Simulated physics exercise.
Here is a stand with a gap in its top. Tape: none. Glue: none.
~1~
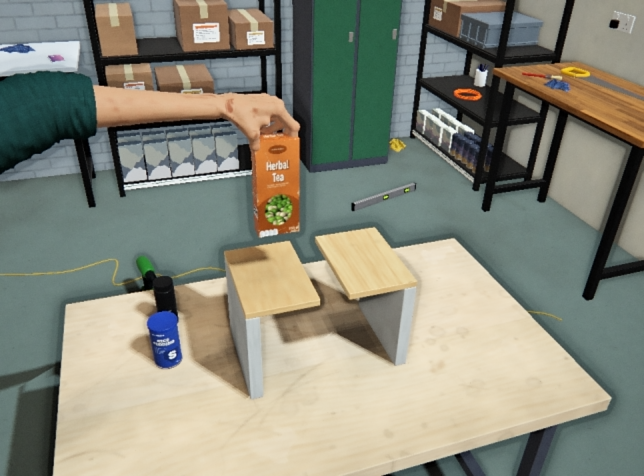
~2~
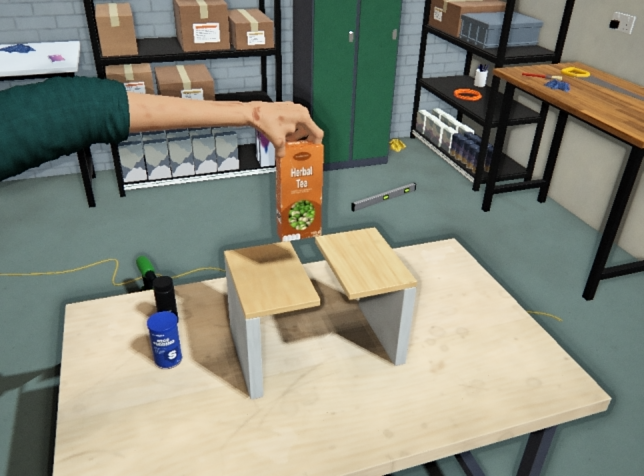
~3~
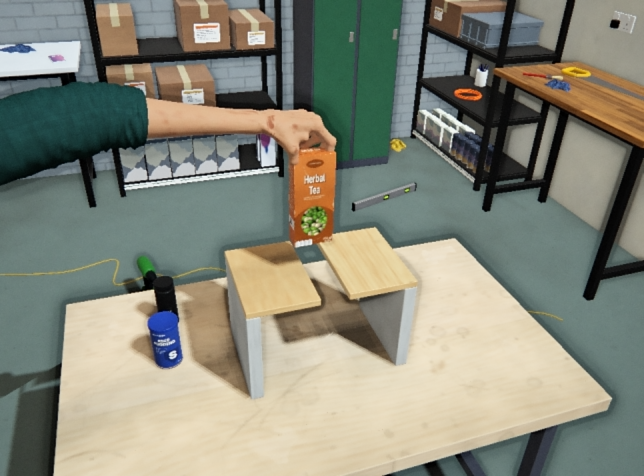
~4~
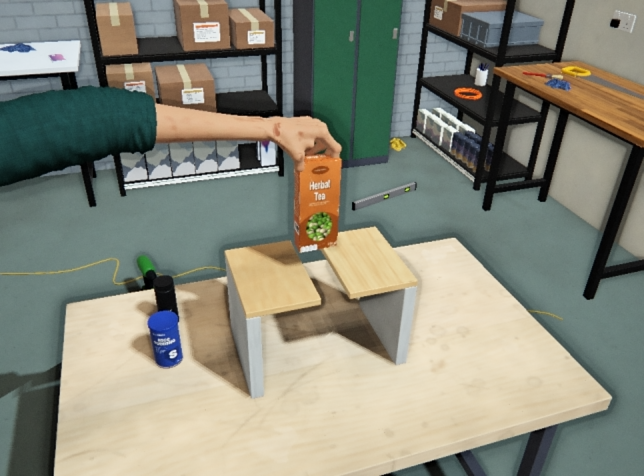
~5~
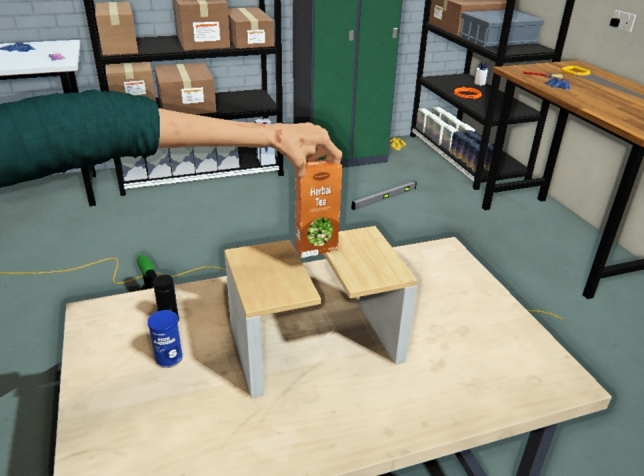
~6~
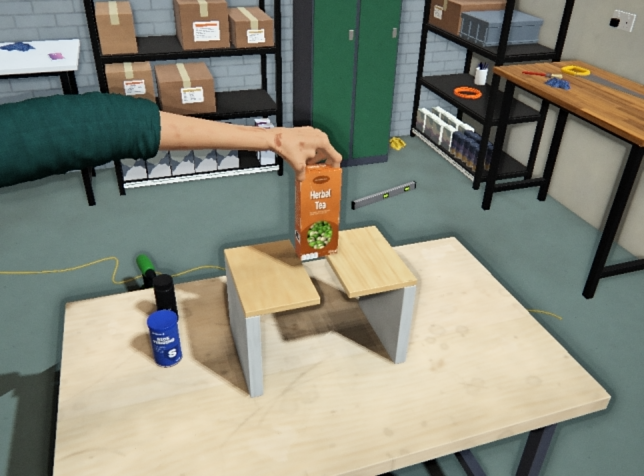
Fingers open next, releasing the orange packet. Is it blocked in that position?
Yes, blocked.
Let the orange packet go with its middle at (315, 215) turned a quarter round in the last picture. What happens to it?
It falls clear through.
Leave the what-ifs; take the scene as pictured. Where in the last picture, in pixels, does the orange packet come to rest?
At about (317, 224).
Then, 0.20 s past the last view, orange packet displaced a little near (317, 224).
Then, 0.30 s past the last view, orange packet resting near (315, 225).
Finally, all 3 still in place. Final places as the last picture's camera would see them, orange packet near (317, 225). The packet lodges.
